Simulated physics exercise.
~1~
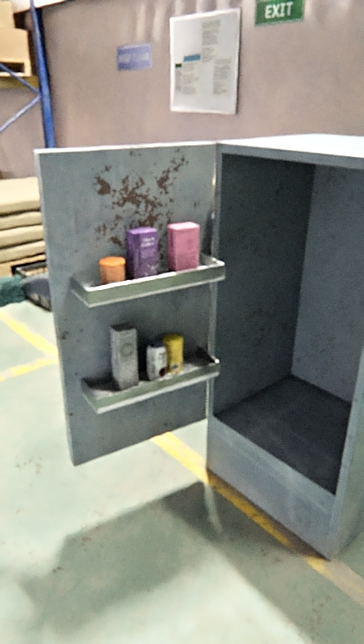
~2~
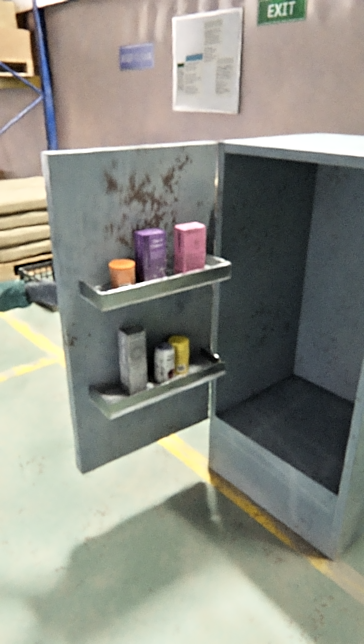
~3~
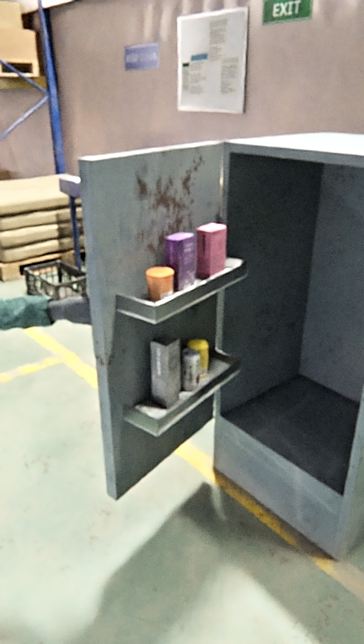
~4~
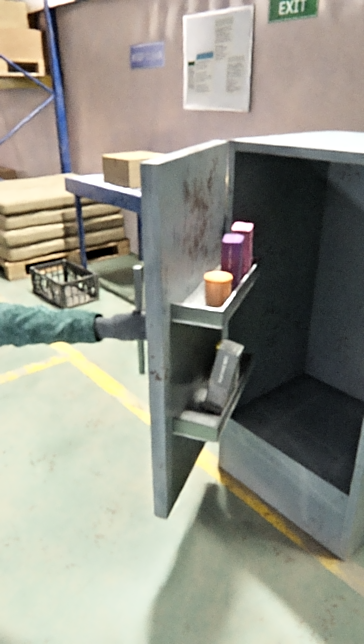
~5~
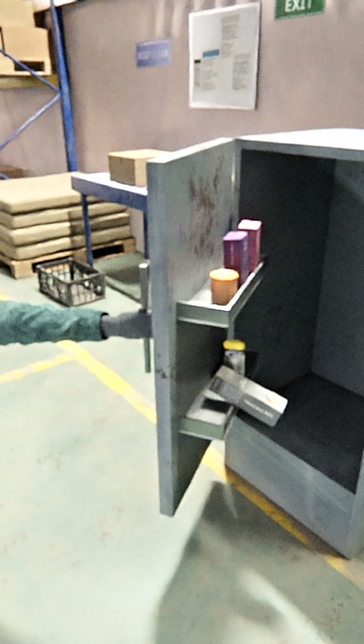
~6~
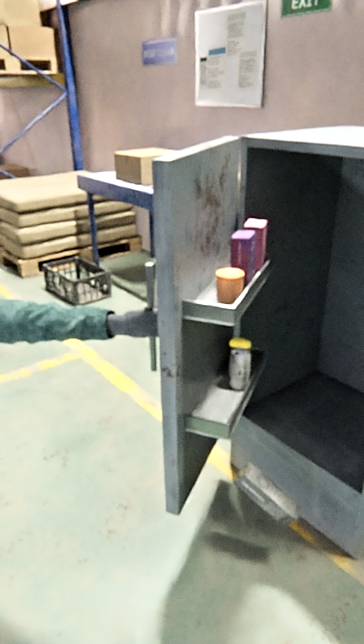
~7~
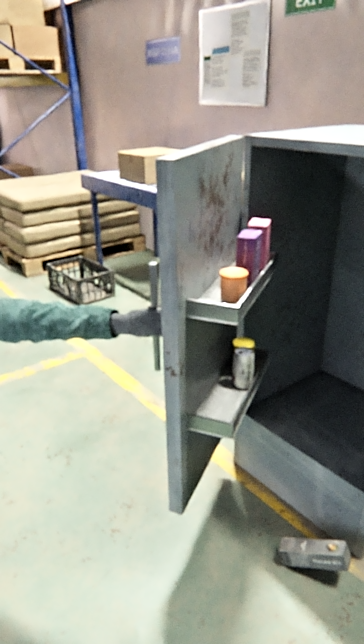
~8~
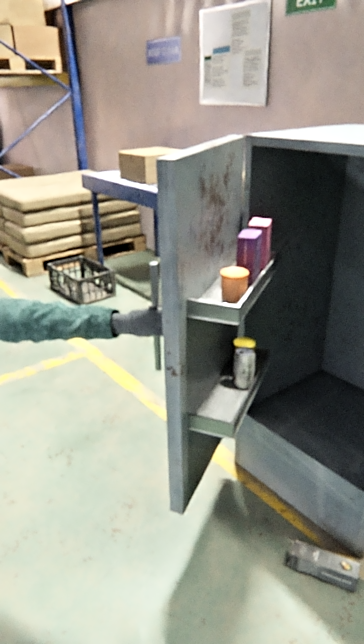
The clip shows a grey locker door with containers on two inner racks being swung partway closed by a gloved hand. The grey carton on the lower rack tips, falls off and ends lying on the floor, while the other containers remain on the racks.
